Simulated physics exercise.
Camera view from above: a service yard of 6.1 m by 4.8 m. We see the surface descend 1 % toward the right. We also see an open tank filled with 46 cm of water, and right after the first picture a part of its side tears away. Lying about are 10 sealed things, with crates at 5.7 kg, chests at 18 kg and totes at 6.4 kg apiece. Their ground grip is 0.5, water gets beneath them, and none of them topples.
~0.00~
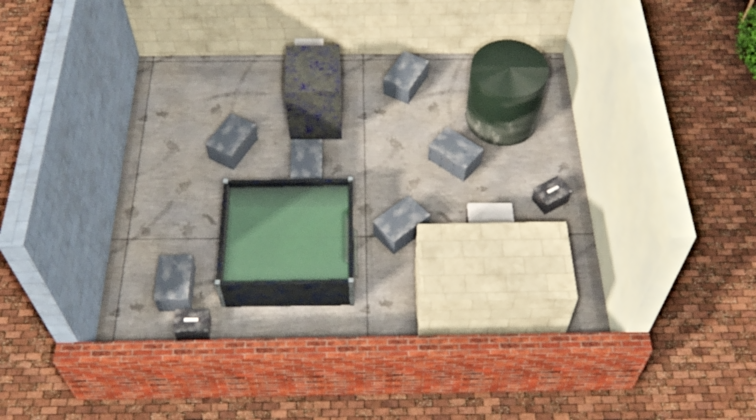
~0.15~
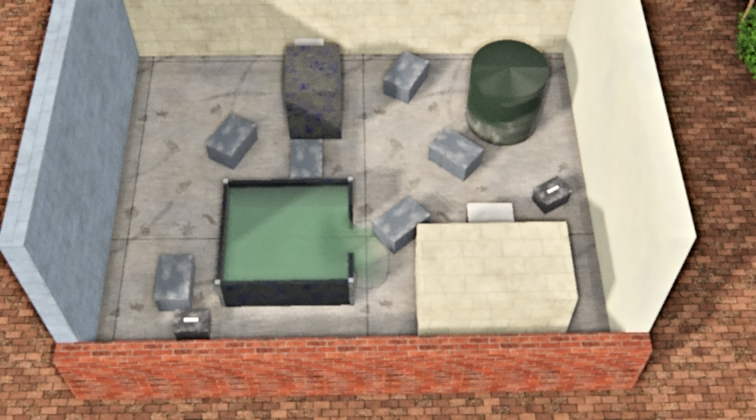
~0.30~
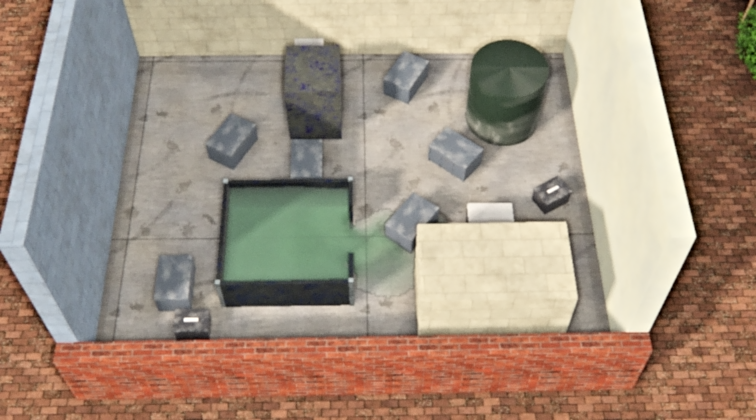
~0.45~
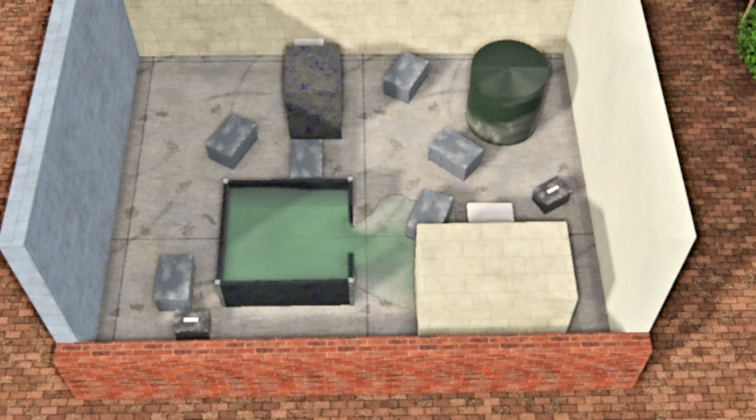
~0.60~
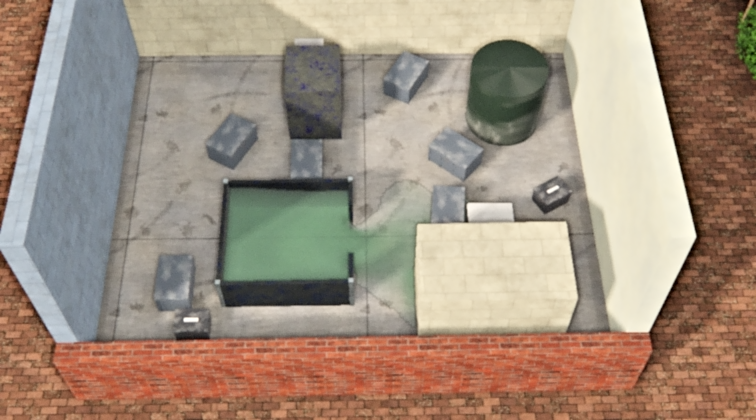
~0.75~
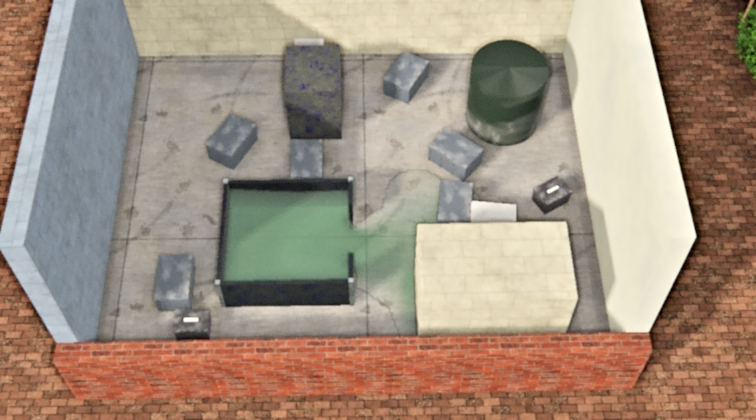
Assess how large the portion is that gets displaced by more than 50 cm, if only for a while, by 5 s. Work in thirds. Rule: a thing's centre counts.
We'll see a moderate share moved that far, a third to two thirds.
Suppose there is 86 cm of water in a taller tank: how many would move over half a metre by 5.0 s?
The answer would then be 8.
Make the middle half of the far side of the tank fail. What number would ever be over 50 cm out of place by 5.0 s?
Result: 4 of them.
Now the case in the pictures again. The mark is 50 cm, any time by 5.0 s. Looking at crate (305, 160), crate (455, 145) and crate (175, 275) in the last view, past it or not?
One by one: Below the line; above the line; below the line.
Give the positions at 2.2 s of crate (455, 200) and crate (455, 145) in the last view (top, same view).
Somewhere around (535, 138) and (458, 119).
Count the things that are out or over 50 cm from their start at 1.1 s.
By my tally, 1.
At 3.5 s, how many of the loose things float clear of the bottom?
I get 3.
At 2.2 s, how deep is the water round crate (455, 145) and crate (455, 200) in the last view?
Some 3 cm at the first, some 5 cm at the second.
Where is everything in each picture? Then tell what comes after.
A crate at (401, 218), on the bottom; a chest at (491, 217), on the bottom; water covers 2.1 m2; 0 of 10 have shifted, in the first frame.
A crate at (402, 218) rests on the ground; a chest at (491, 217) rests on the ground; water covers 2.5 m2; 0 of 10 have shifted, in the second frame.
A crate at (412, 216), on the bottom, 14 cm from its start; a chest at (491, 217), on the bottom; water covers 2.8 m2; 1 of 10 have shifted, in the third frame.
A crate at (430, 211), on the bottom, 37 cm from its start; a chest at (491, 217) rests on the ground; water covers 3.4 m2; 1 of 10 have shifted, in the fourth frame.
A crate at (448, 205) rests on the ground, 62 cm from its start; a chest at (491, 217), on the bottom; water covers 3.9 m2; 1 of 10 have shifted, in the fifth frame.
A crate at (455, 201), on the bottom, 73 cm from its start; a chest at (493, 216), on the bottom; 4.5 m2 under water; 1 of 10 have shifted, in the sixth frame.
After 1.1 s 1 of 10 are over 50 cm from their spots; 1 afloat.
After 2.2 s 3 of 10 are over 50 cm from their spots; 3 afloat.
After 3.5 s 4 of 10 are over 50 cm from their spots; 3 afloat.
After 5.0 s 4 of 10 are over 50 cm from their spots, and 4 have been at some point; 3 afloat.
